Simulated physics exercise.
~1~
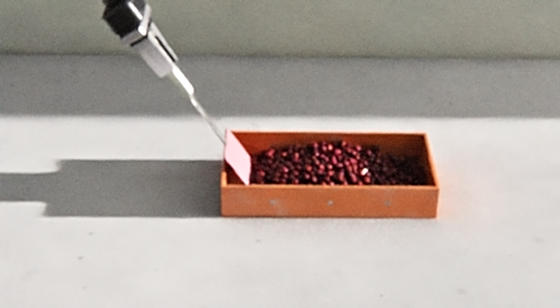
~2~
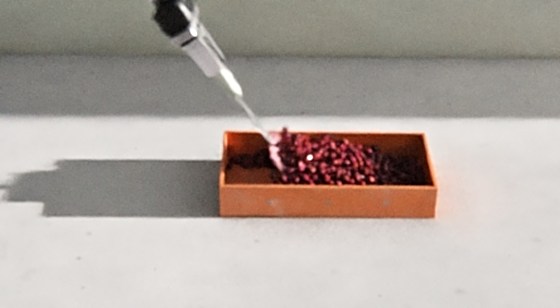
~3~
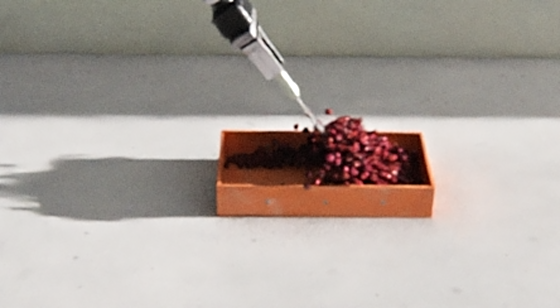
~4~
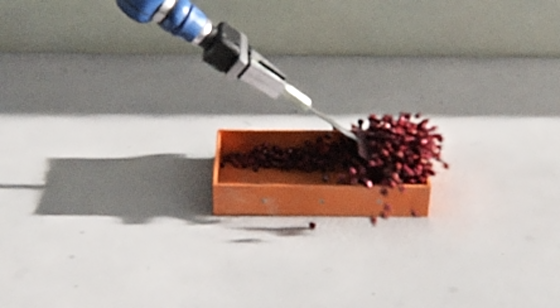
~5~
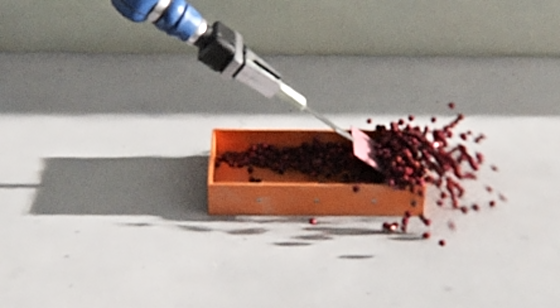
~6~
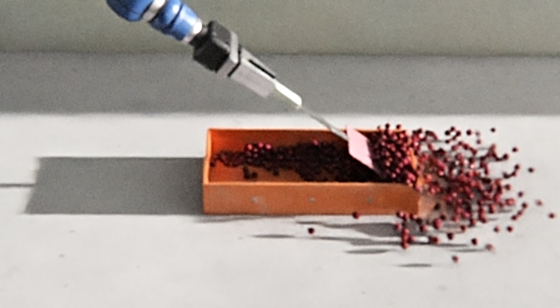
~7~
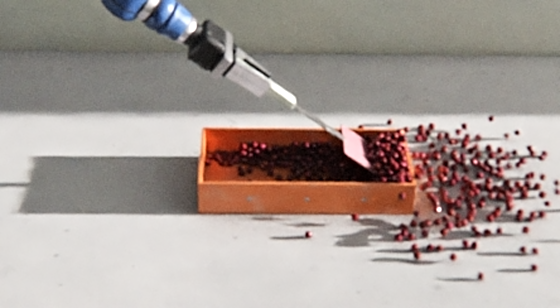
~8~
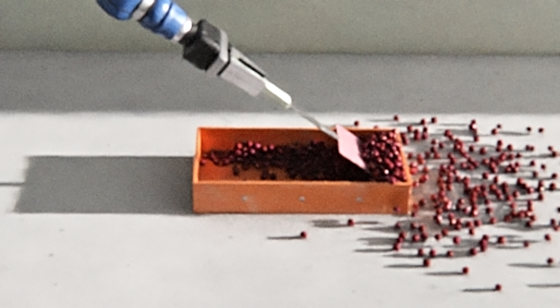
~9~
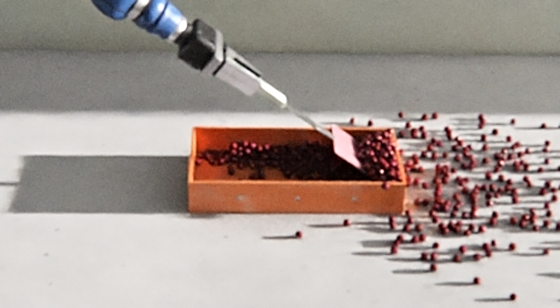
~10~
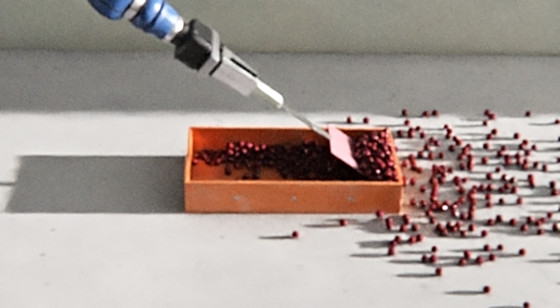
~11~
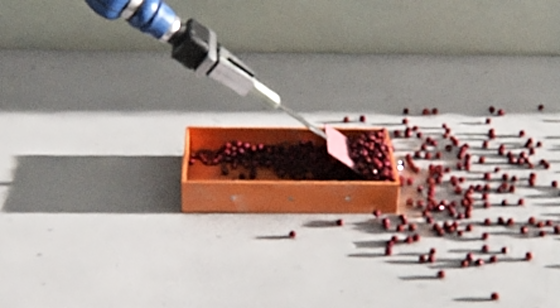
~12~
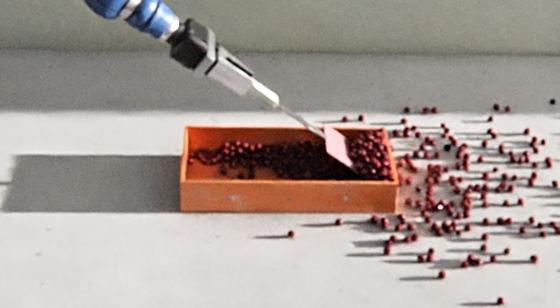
Dark red beads spilling over the right end of an orange trough as a robot arm pushes a turner through, then stops, leaving many scattered.
